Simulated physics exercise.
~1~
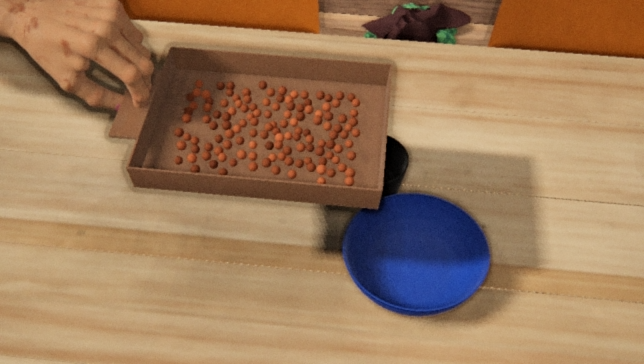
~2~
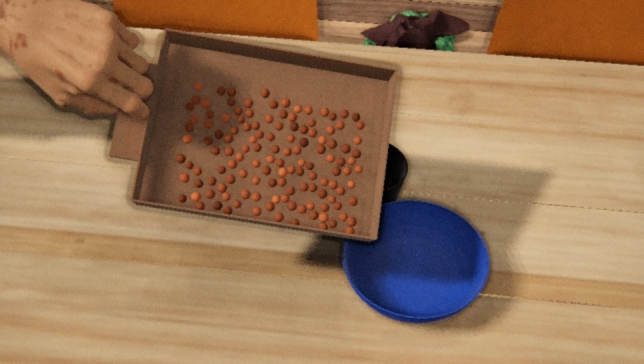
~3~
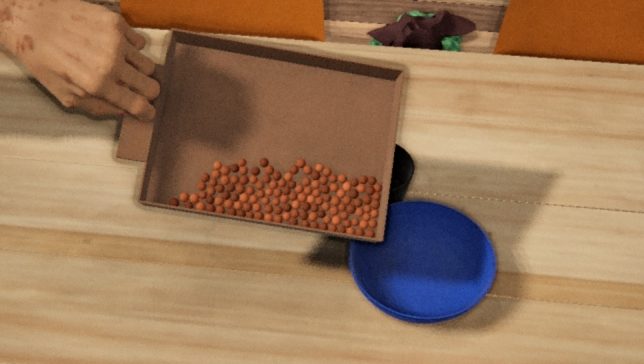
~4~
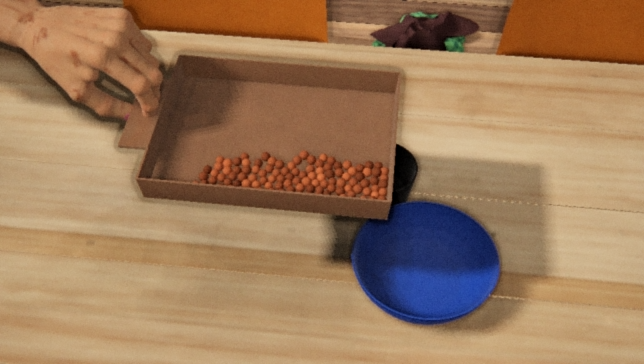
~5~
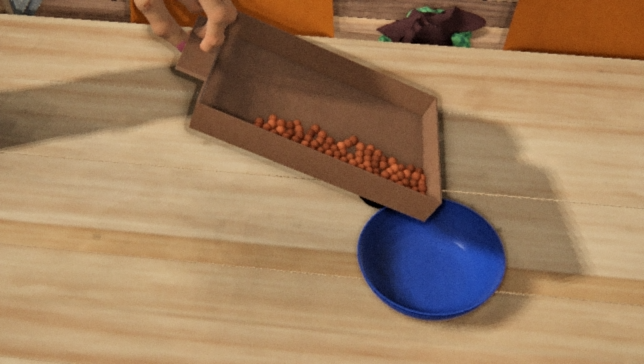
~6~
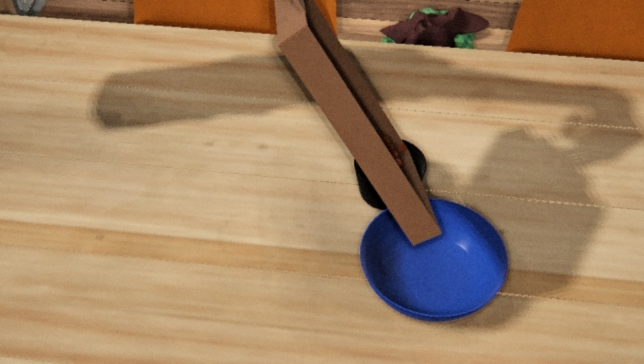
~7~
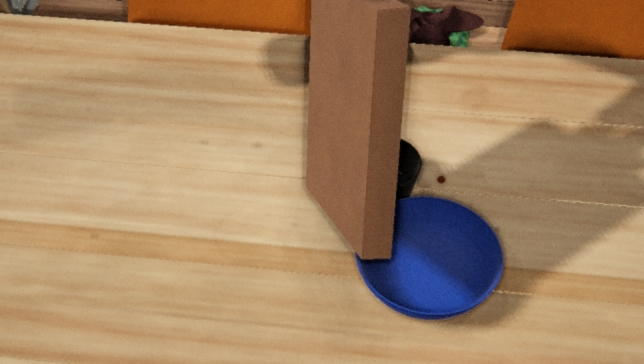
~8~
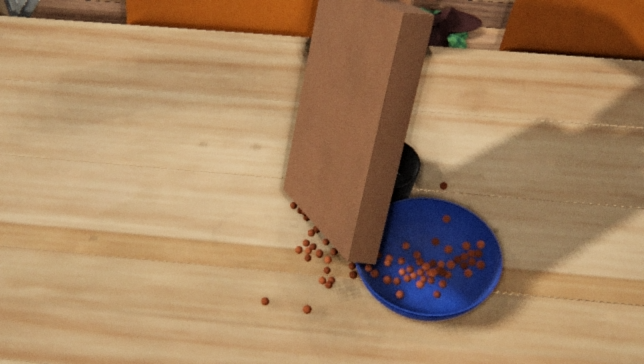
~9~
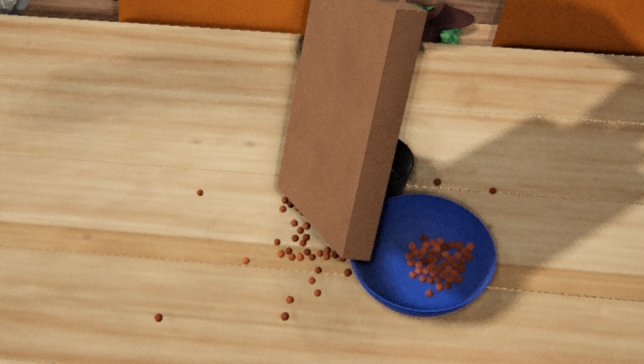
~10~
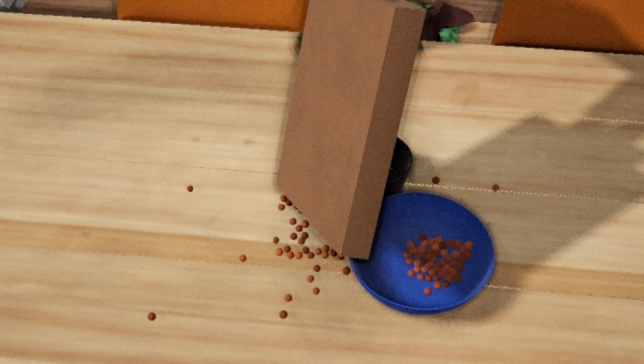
A hand tilting a brown tray of clay pellets, levelling it, then tipping it steeply, spilling pellets into a blue bowl and outside.
